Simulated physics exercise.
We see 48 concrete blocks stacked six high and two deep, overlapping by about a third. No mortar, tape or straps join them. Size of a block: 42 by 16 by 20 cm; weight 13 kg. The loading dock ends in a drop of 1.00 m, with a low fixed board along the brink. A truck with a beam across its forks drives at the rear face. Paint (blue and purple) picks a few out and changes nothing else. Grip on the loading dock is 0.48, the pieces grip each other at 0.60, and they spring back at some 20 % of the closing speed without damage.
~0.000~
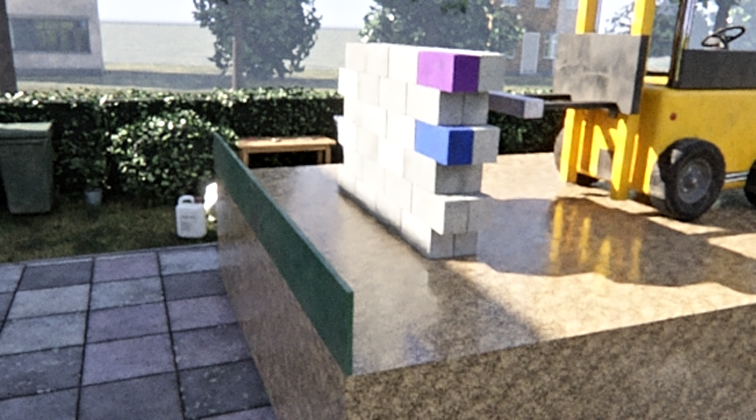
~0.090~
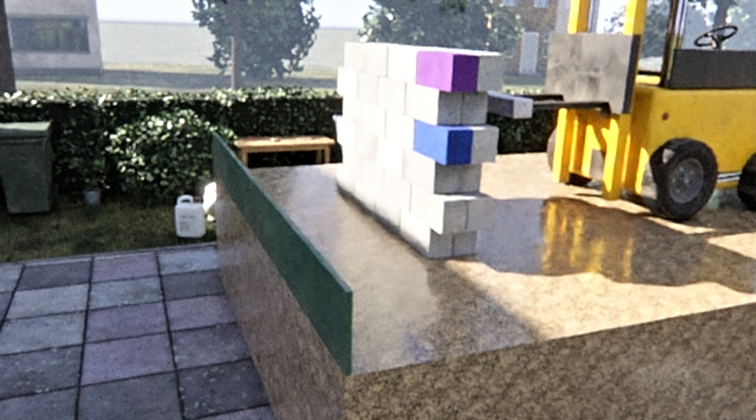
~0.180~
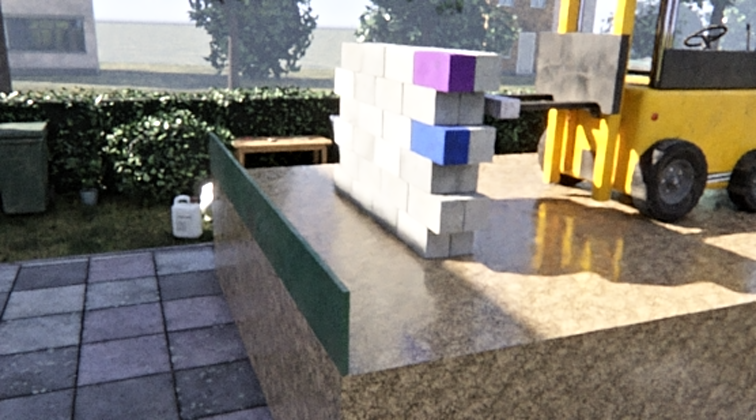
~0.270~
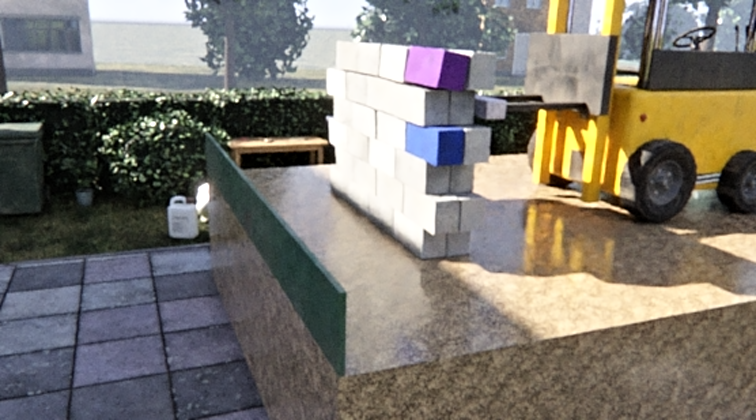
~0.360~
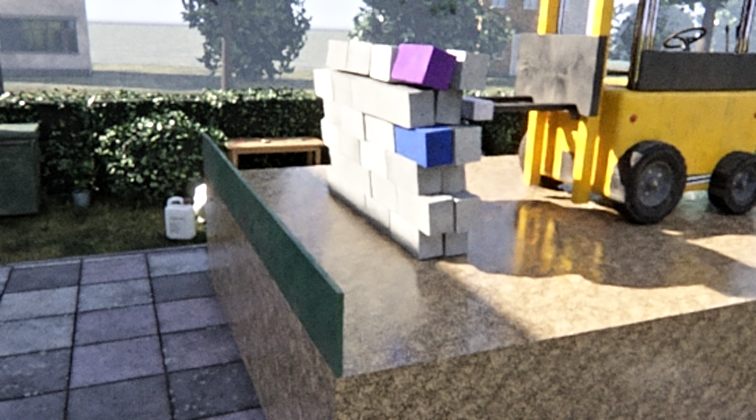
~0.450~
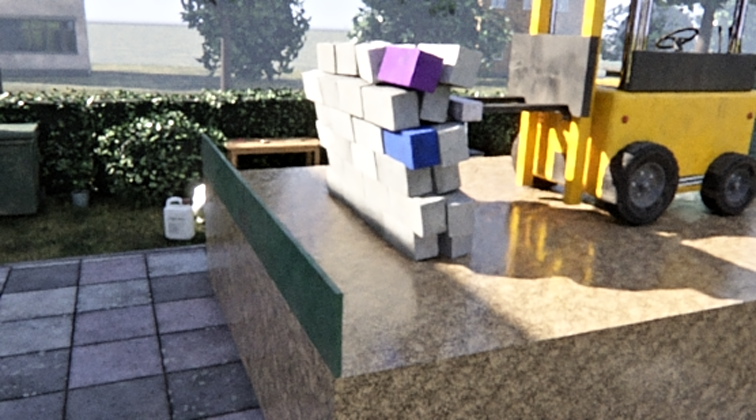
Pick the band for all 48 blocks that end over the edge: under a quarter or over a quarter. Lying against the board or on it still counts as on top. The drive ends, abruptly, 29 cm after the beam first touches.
Ending over the edge: Under a quarter.
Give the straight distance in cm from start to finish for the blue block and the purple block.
Moved: Blue 100, purple 270.
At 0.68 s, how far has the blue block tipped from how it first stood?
Roughly 30°.
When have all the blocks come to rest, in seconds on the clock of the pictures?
At about 2.5 s.
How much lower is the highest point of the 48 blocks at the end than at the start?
Some 60 cm lower.
Around 0.68 s, none of the 48 blocks over the edge, 47 disturbed; purple block tipped 38°, 12 cm lower; blue block tipped 33°, 7 cm lower.
Around 1.02 s, none of the 48 blocks over the edge, 46 disturbed; purple block on its side; blue block on its side.
Finally (2.9 s), 5 of the 48 blocks over the edge; purple block upside down; blue block on its side. That is 10 per cent. Seen by the last camera, middles, blue block near (294, 258).
